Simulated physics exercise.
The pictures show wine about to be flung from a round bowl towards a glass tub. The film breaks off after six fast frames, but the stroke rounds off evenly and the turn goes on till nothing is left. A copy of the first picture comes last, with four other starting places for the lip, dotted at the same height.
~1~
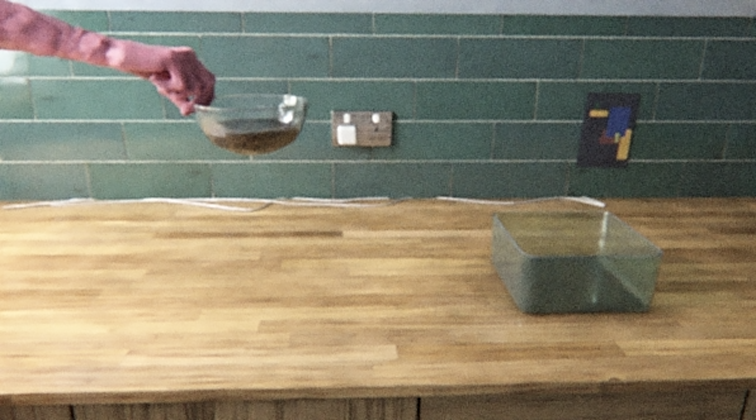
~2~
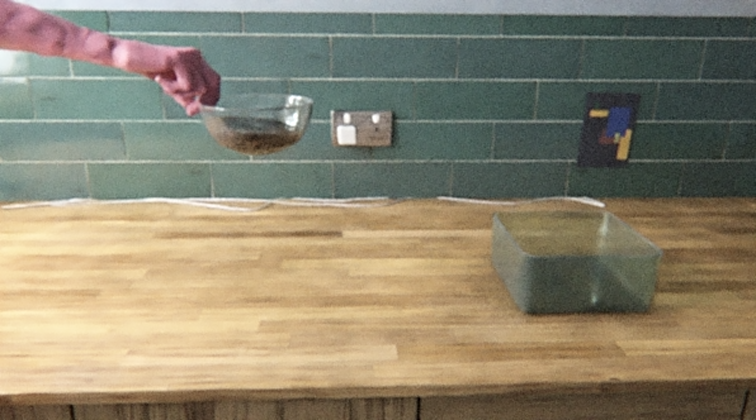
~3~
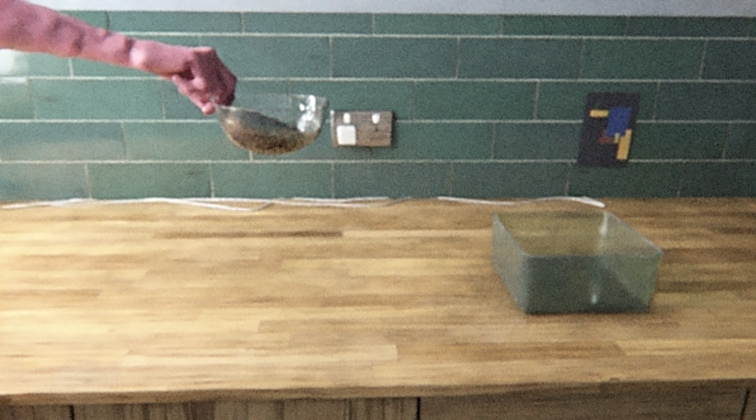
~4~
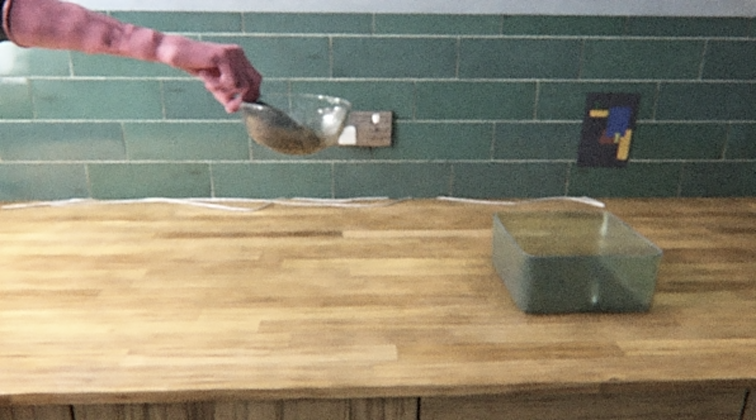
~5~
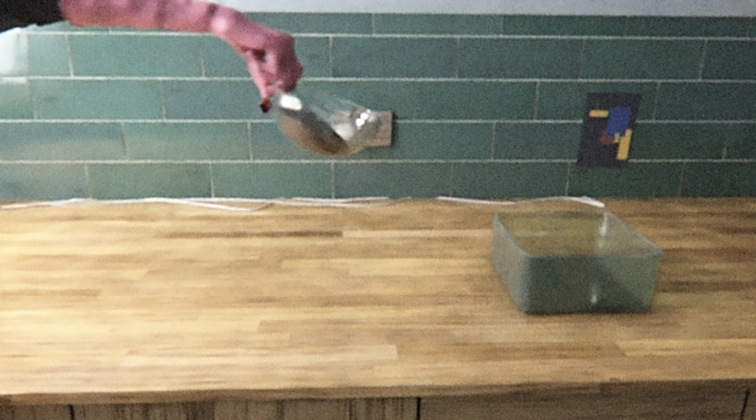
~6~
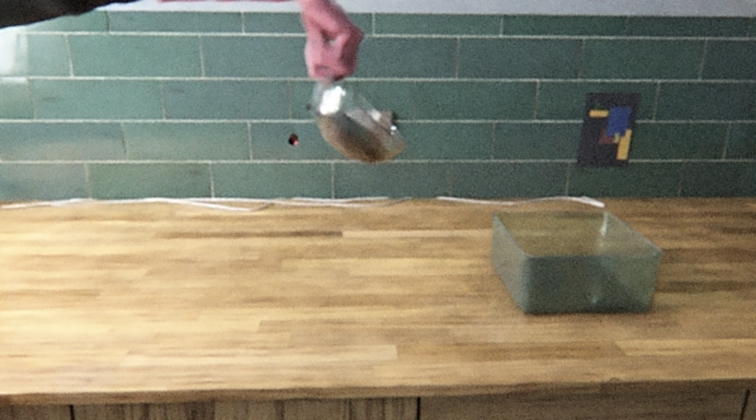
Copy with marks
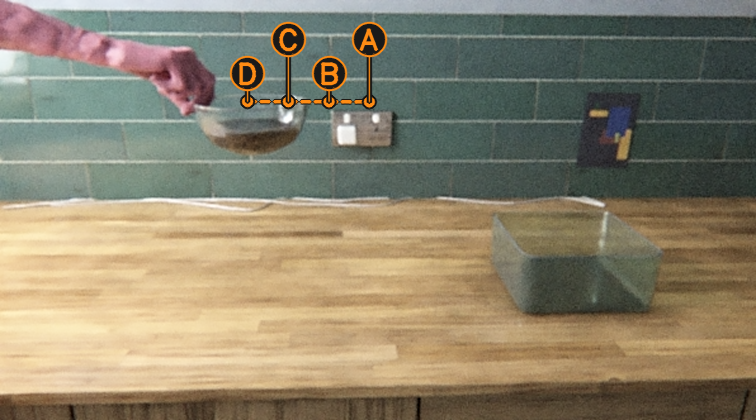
We see a hand carry a round glass bowl of dark liquid rightward above a wooden counter with a glass tub on it, tilting the bowl's right side downward as a small dark red blob separates near its left rim.
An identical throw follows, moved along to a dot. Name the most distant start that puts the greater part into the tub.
B.
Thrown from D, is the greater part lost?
Yes, it does.
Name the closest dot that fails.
It is C.
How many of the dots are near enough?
Two.
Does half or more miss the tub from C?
Yes.
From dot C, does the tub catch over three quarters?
No, less.
On the marked copy, A at (369, 101); B at (329, 101); C at (288, 101); D at (247, 101).
For dot A, about 84 % lands in the tub, 11 % falls short and 5 % goes beside or beyond.
For dot B, about 65 % lands in the tub, 19 % falls short and 16 % goes beside or beyond.
For dot C, about 34 % lands in the tub, 54 % falls short and 12 % goes beside or beyond.
For dot D, about 4 % lands in the tub, 91 % falls short and 4 % goes beside or beyond.
